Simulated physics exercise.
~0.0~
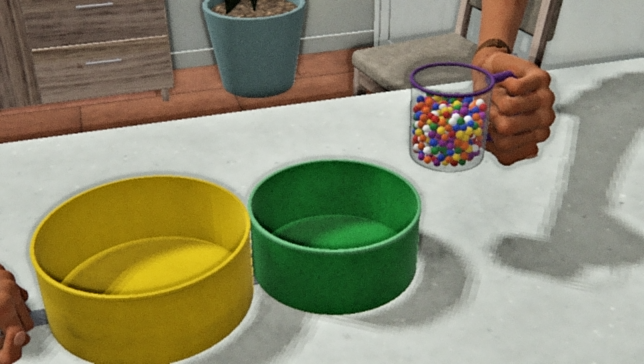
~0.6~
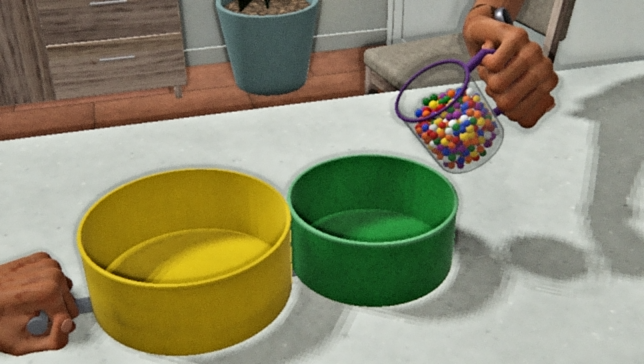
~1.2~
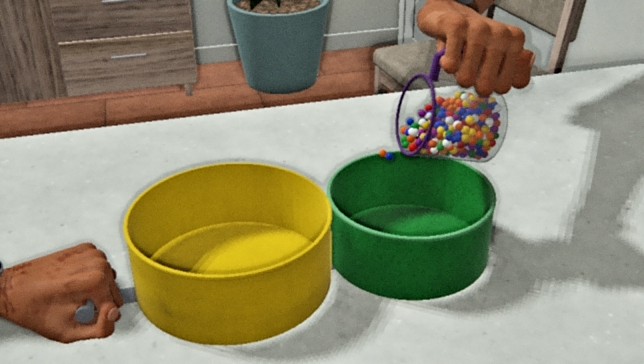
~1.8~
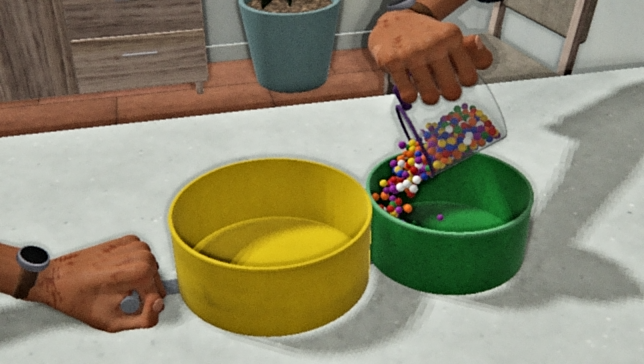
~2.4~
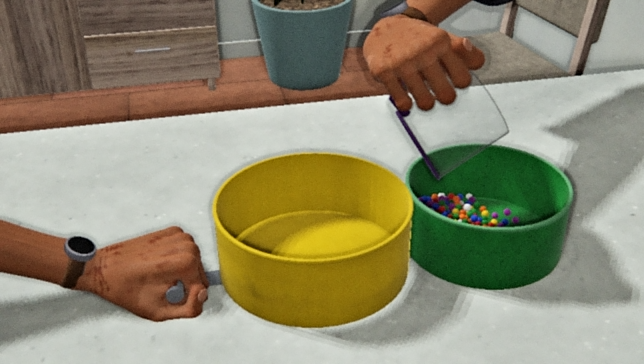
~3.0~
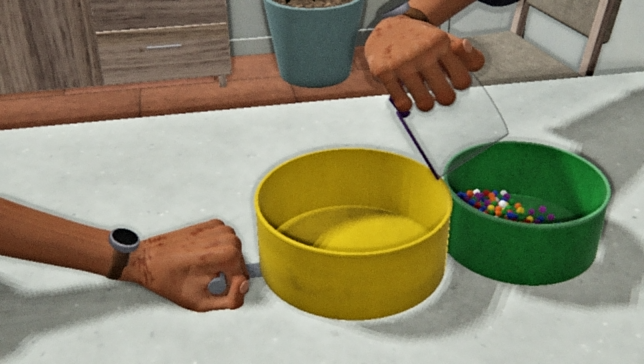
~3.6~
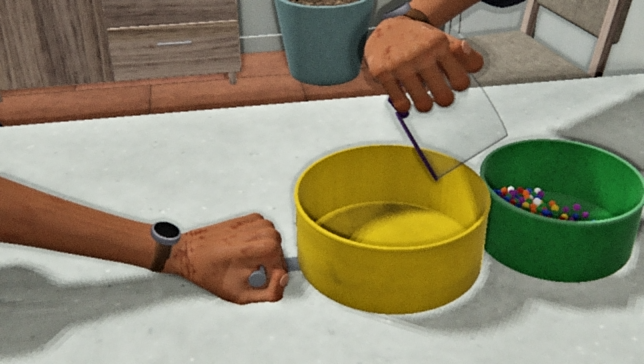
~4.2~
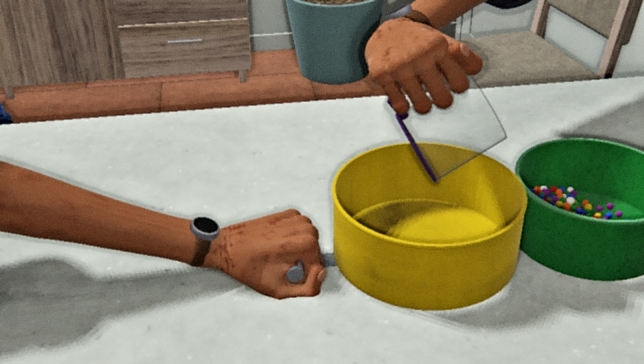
The footage shows one hand tipping a clear cup of colourful beads into a green pot while another slides the green and yellow pots rightward across a table. The emptied cup ends upside down above the yellow pot, with the beads resting in the green one.
